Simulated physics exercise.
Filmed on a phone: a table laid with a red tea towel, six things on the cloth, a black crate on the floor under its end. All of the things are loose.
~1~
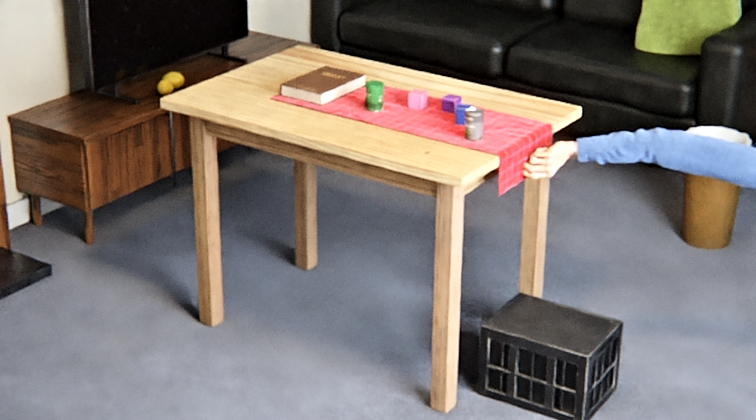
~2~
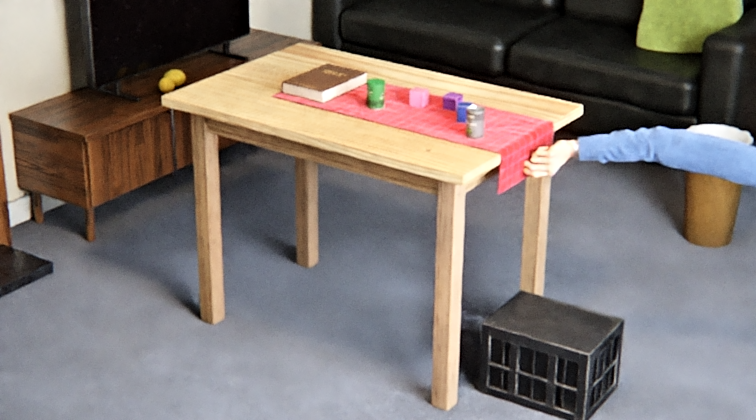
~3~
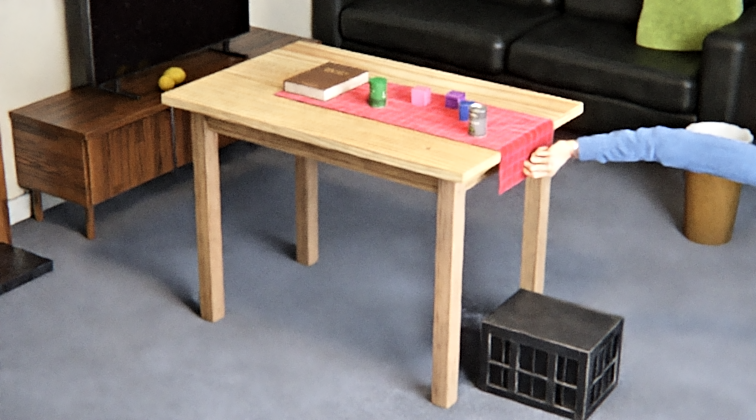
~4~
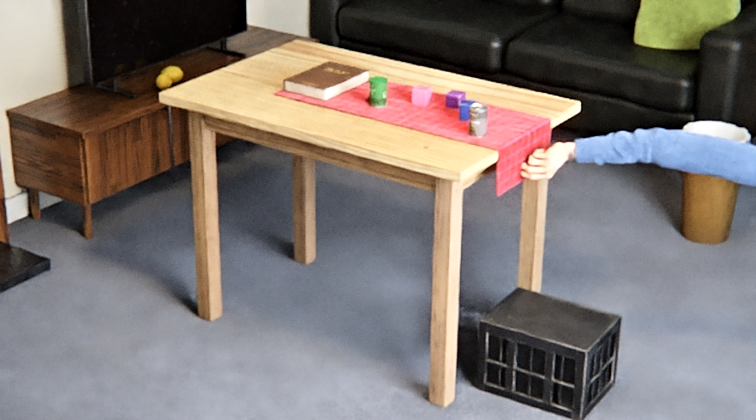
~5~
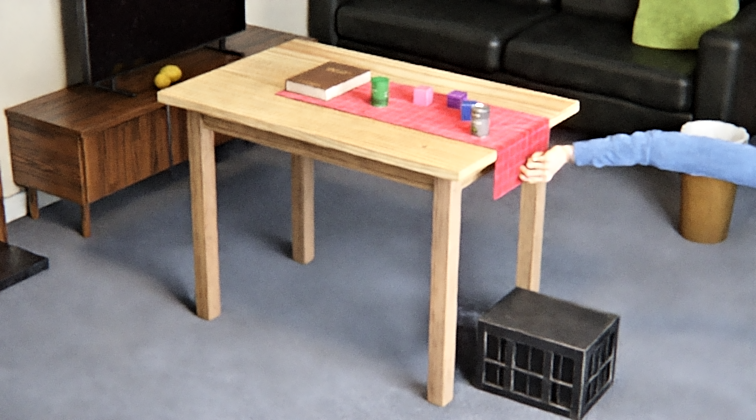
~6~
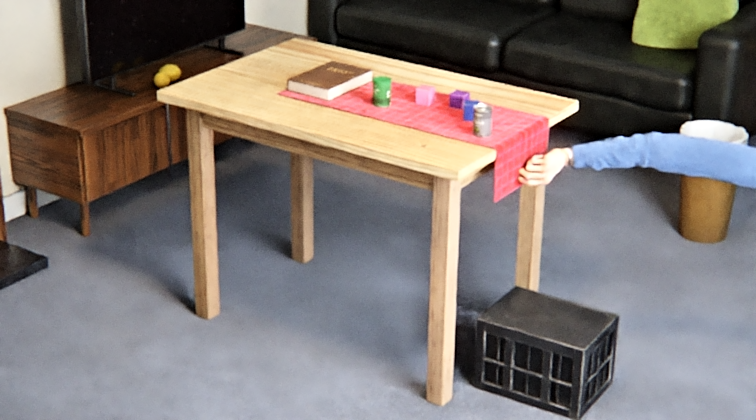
The clip opens on a wooden table with a brown book, small cans and coloured cubes on a red cloth, as a hand grips its hanging right end above a black crate. The hand draws the cloth slightly down, and the book, cans and cubes shift a little to the right with it.
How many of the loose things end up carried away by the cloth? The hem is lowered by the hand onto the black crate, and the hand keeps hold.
The cloth carries away four.
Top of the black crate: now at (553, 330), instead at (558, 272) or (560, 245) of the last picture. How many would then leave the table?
The numbers are 2 and 1.
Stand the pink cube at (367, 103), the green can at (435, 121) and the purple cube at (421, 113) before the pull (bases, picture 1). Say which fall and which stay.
The pink cube stays aboard, the green can is lost, the purple cube is lost.
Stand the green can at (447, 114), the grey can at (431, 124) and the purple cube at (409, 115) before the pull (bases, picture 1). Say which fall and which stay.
So the green can leaves the top, the grey can leaves the top, and the purple cube leaves the top.
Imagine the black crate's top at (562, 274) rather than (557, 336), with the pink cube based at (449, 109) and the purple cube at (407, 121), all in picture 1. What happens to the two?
The pink cube? Safe. The purple cube? Safe.
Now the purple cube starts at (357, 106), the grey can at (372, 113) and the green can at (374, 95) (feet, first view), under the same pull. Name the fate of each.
Briefly: Purple cube stays; grey can stays; green can stays.
Soon after, hem near (519, 262); grey can and blue cube gone.
Then, hem on the crate; grey can, blue cube, purple cube and pink cube gone.
At rest, hem on the crate; grey can, blue cube, purple cube and pink cube gone. The answer is four.
